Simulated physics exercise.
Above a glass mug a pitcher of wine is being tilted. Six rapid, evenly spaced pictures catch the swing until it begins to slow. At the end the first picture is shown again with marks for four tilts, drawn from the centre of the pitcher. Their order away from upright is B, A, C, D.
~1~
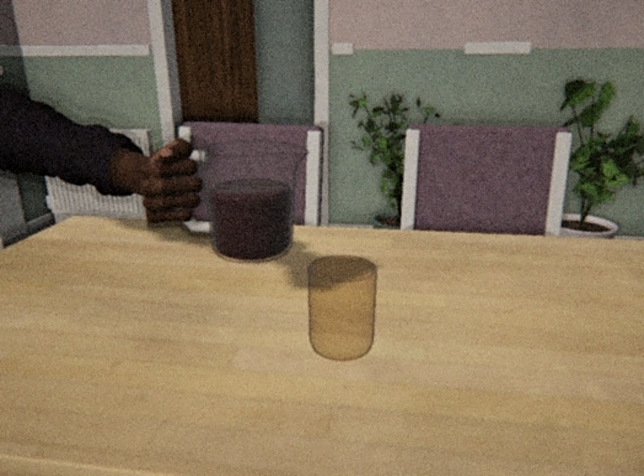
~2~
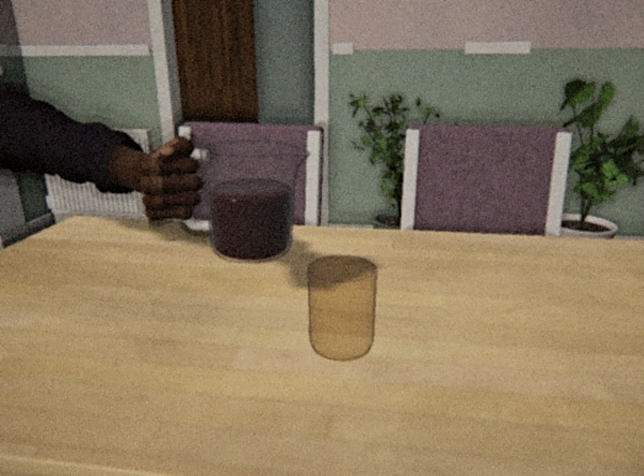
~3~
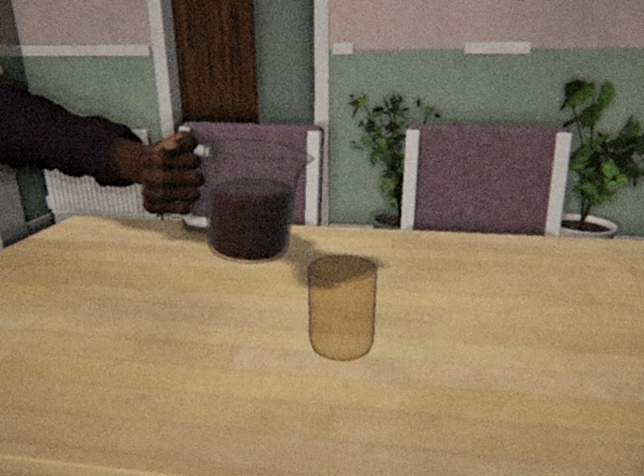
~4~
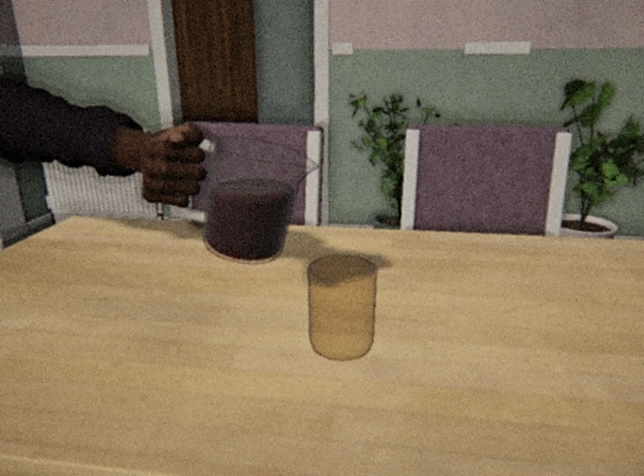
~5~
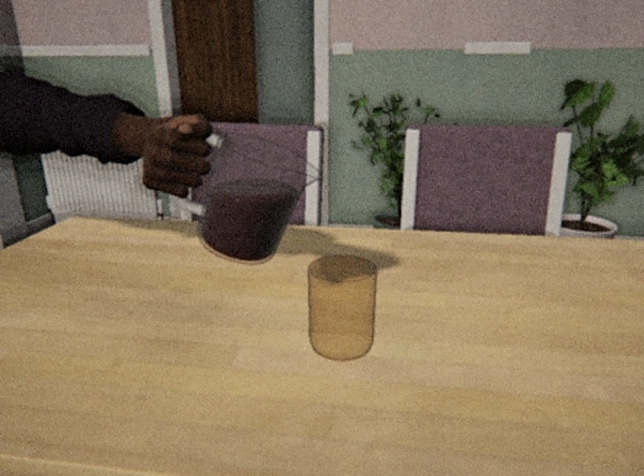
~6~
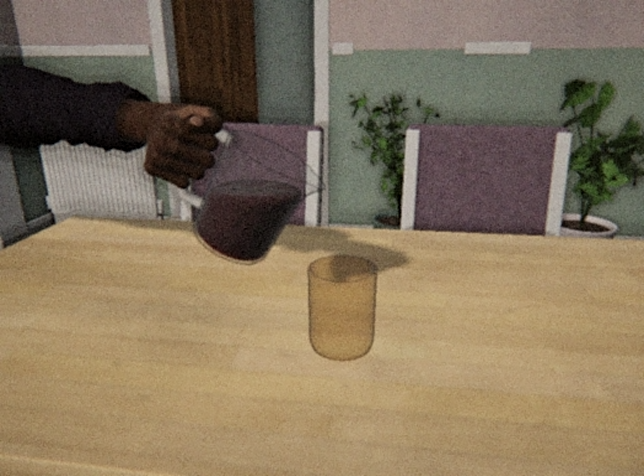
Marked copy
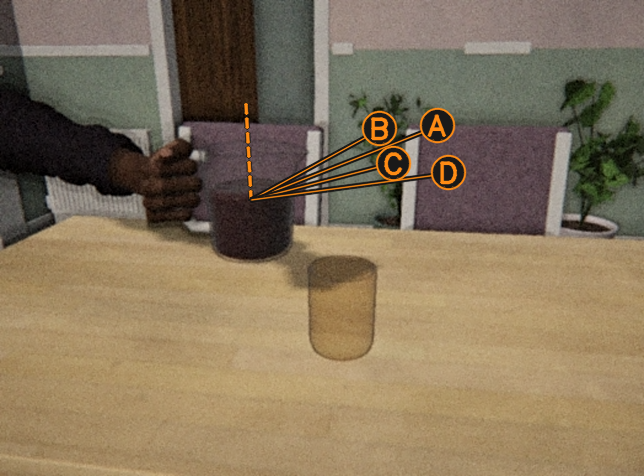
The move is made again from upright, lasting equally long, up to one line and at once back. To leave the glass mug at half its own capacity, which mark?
The answer is tilt A.
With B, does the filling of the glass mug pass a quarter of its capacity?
Yes, clearly.
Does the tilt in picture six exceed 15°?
Yes.
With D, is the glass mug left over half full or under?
Over half.
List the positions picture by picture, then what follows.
In the first frame, upright, lip at (307, 152); rim of the glass mug round (342, 267); nothing has left yet.
In the second frame, upright, lip at (309, 154); nothing has left yet.
In the third frame, tipped about 6°, lip at (312, 159); nothing has left yet.
In the fourth frame, tipped about 12°, lip at (317, 167); nothing has left yet.
In the fifth frame, tipped about 20°, lip at (321, 177); nothing has left yet.
In the sixth frame, tipped about 29°, lip at (324, 188); nothing has left yet.
In orange, A at (422, 132); B at (365, 137); C at (376, 167); D at (431, 175).
For tilt A, the glass mug ends with about 51 % of what it can hold.
For tilt B, the glass mug ends with about 34 % of what it can hold.
For tilt C, the glass mug ends with about 67 % of what it can hold.
For tilt D, the glass mug ends with about 80 % of what it can hold.
